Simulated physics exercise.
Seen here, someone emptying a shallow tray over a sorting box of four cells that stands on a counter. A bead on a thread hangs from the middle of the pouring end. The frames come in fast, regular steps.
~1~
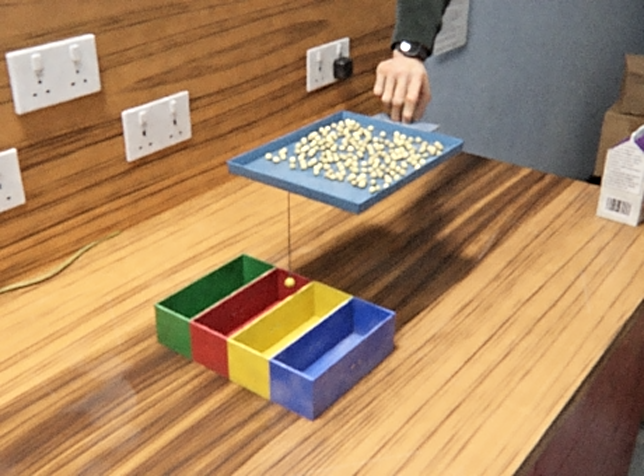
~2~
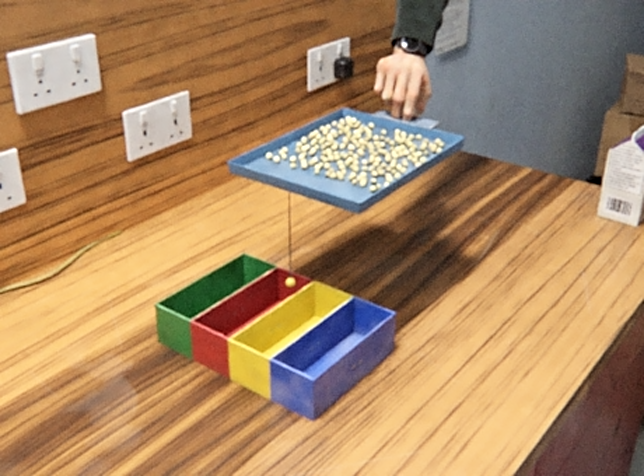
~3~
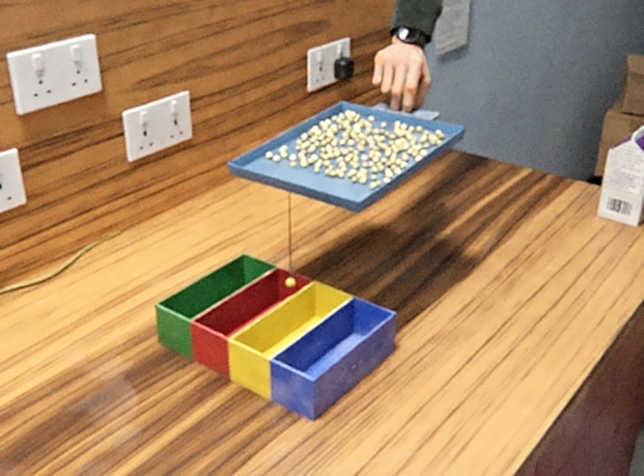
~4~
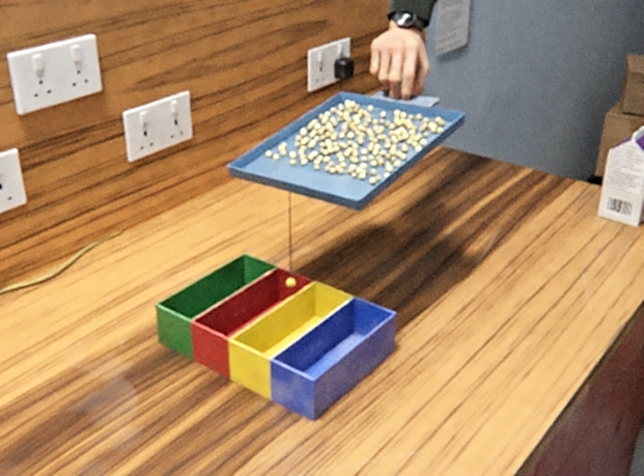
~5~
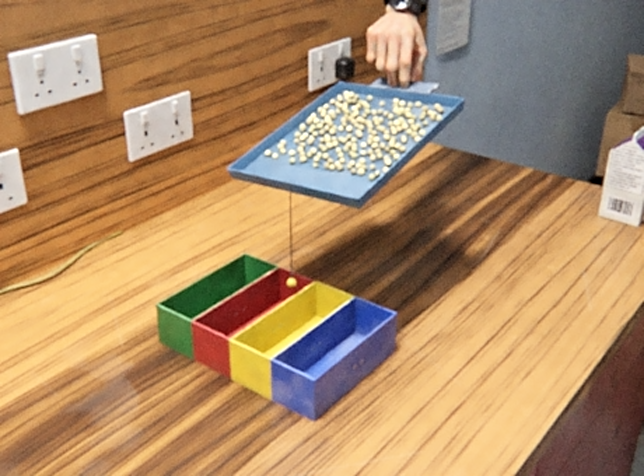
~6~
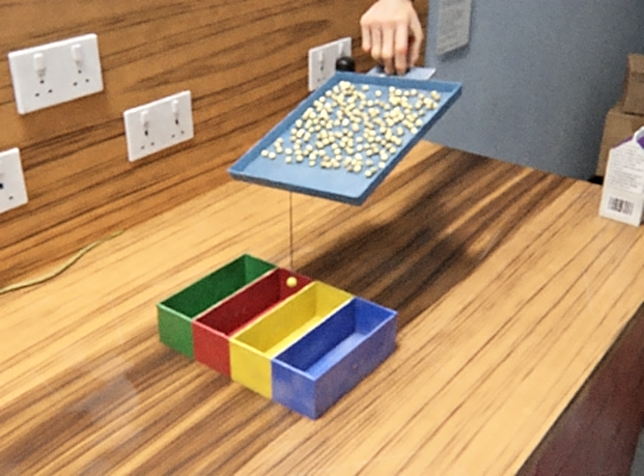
A hand raising the far end of a blue tray of pale beans above a green, red, yellow and blue sorting box.
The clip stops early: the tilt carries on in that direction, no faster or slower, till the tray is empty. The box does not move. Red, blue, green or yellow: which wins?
The green cell gets the most.
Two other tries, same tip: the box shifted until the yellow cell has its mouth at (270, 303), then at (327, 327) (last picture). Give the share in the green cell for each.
About 10 and 40 per cent.
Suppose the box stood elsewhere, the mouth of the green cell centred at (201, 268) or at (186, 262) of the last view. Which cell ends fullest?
One: The cell in red. Two: Red.
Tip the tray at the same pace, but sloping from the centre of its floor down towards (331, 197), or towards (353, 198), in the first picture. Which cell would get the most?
First the blue one, then that blue cell.
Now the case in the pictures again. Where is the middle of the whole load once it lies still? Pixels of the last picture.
Near (228, 317).
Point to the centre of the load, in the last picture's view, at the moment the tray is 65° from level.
Near (255, 175).
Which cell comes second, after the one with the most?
It is the red cell.
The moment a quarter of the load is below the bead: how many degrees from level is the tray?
Around 90° of tilt.
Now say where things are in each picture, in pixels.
The first picture shows corners of the pouring end at (229, 161) and (359, 202), level; middle of the load at (359, 153), soya beans; bead on its thread at (290, 283); green cell at (173, 328); red cell at (210, 346); yellow cell at (249, 365); blue cell at (291, 386).
The second picture shows corners of the pouring end at (230, 162) and (359, 202), level; middle of the load at (360, 152).
The third picture shows corners of the pouring end at (230, 163) and (359, 201), tipped barely, lowest at the left corner; middle of the load at (360, 147).
The fourth picture shows corners of the pouring end at (229, 165) and (358, 199), tipped a little, lowest at the left corner; middle of the load at (360, 140).
The fifth picture shows corners of the pouring end at (230, 168) and (358, 197), tipped a little, lowest at the left corner; middle of the load at (358, 132).
The sixth picture shows corners of the pouring end at (230, 170) and (356, 195), tipped clearly, lowest at the left corner; middle of the load at (355, 126); green cell at (176, 328); red cell at (212, 346); yellow cell at (251, 365); blue cell at (293, 385).
Soon after the last picture, tray tipped steeply; most on the tray; a small part in the green cell; a stray few in the red cell; a small part falling or outside the box.
A little later, tray tipped past a quarter turn; about a third on the tray; about a quarter in the green cell; a small part in the red cell; about a third falling or outside the box.
Later still, tray tipped past a quarter turn; most in the green cell; about a quarter in the red cell; a stray few in the yellow cell; a stray few falling or outside the box.
At rest, tray tipped past a quarter turn; most in the green cell; about a quarter in the red cell; a stray few in the yellow cell; none in the blue cell; a stray few outside the box.
